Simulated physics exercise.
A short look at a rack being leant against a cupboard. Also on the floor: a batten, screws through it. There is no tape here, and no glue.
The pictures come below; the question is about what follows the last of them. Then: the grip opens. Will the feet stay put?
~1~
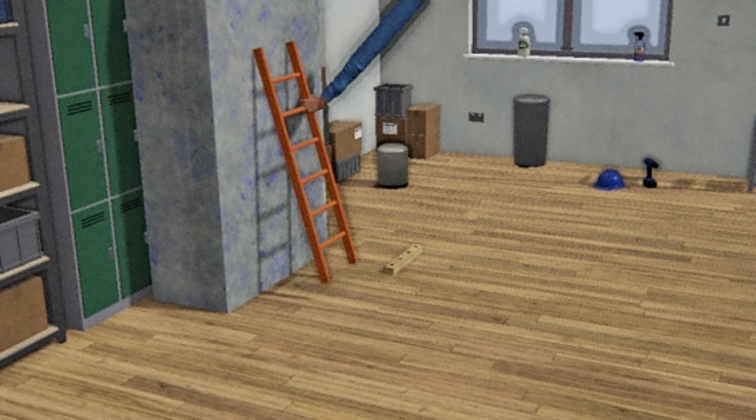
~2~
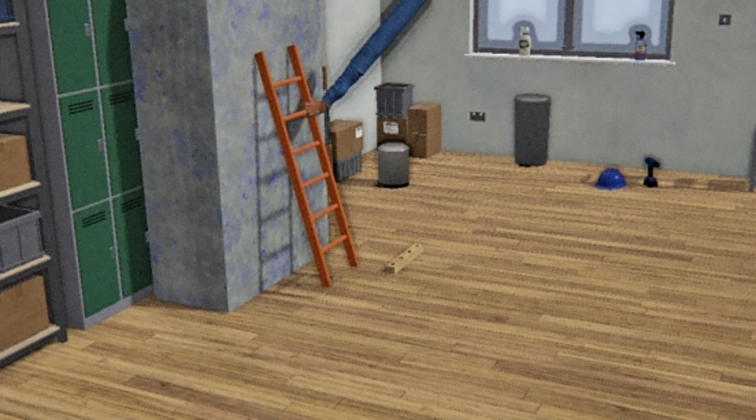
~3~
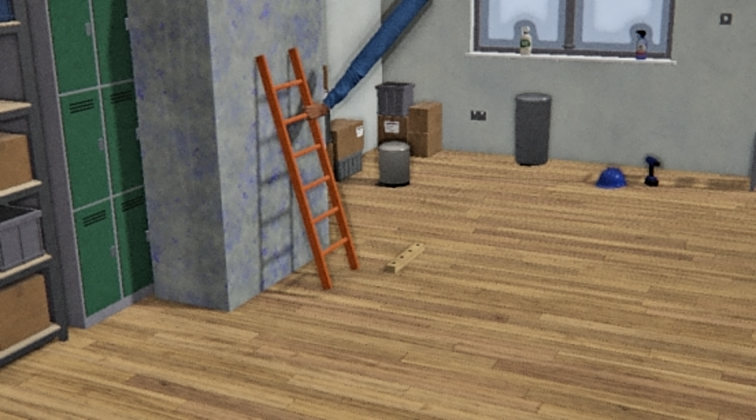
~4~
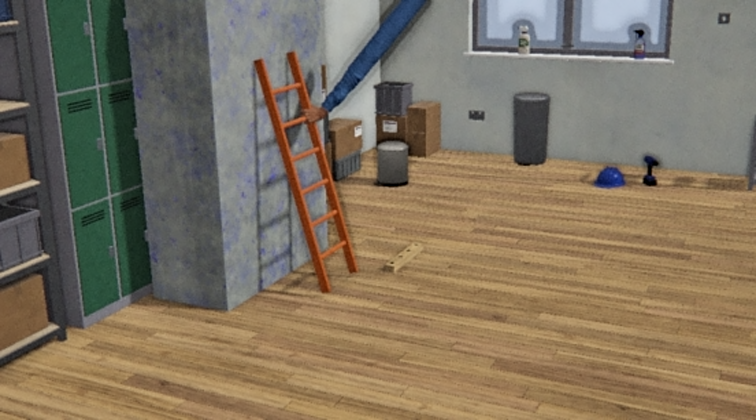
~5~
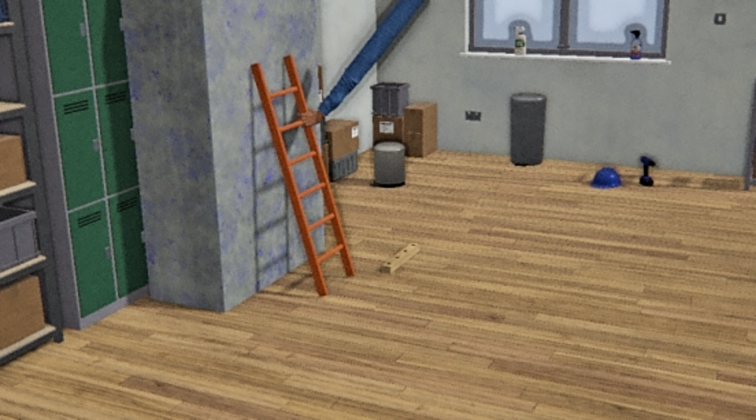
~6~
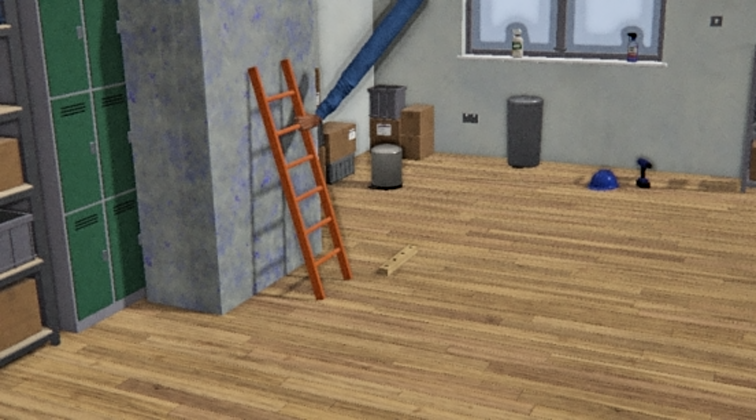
Yes. Most likely it is going to keep standing.
Then, 0.26 s after the last picture, orange rack at rest near (303, 179).
At rest, the orange rack holds its place, near (303, 179).
